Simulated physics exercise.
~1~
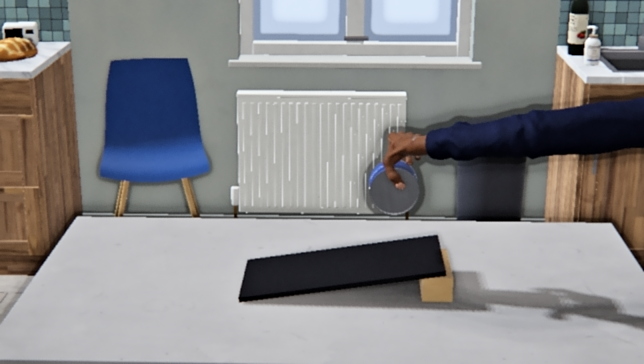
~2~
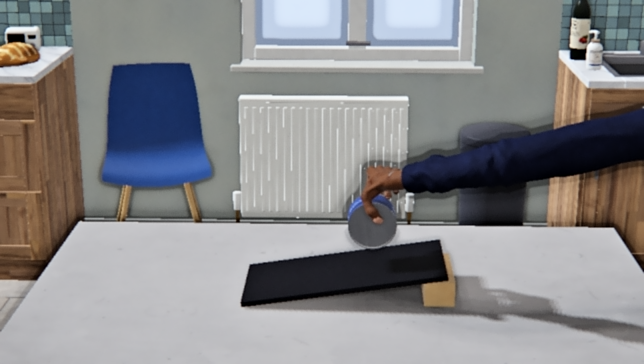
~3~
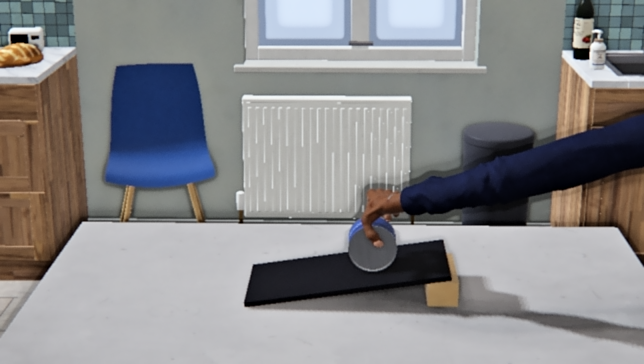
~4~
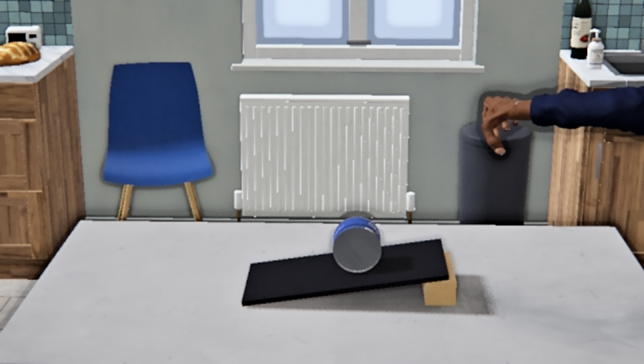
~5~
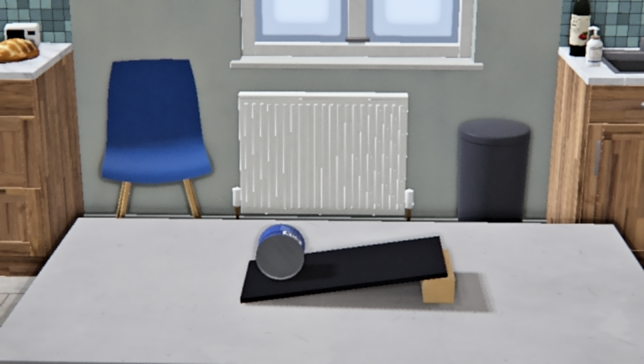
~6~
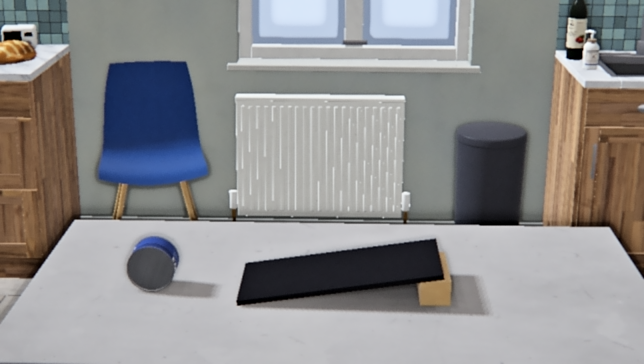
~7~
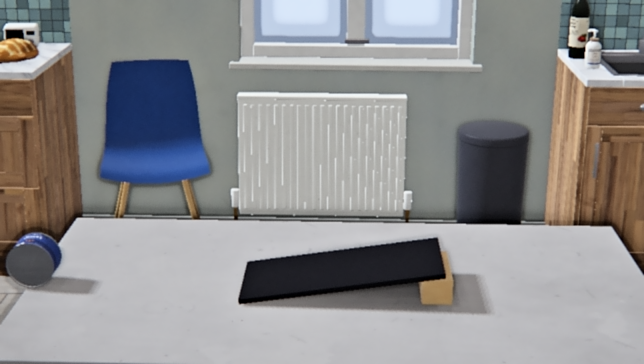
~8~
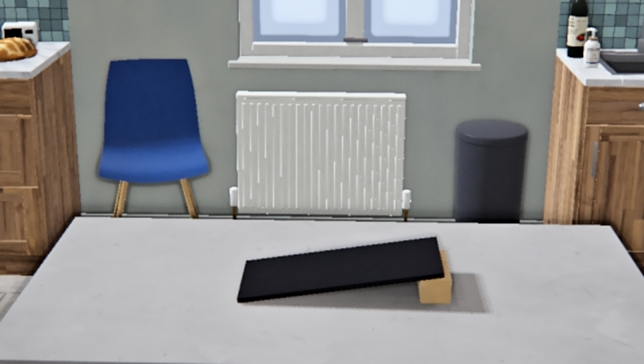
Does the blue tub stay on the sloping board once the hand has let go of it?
No, it goes downhill to the left, comes off the low end of the board and carries on across the table until it is out of view.
Blue tub rolling left down a tilted black board after a hand sets it there and withdraws, then leaving view across the table.
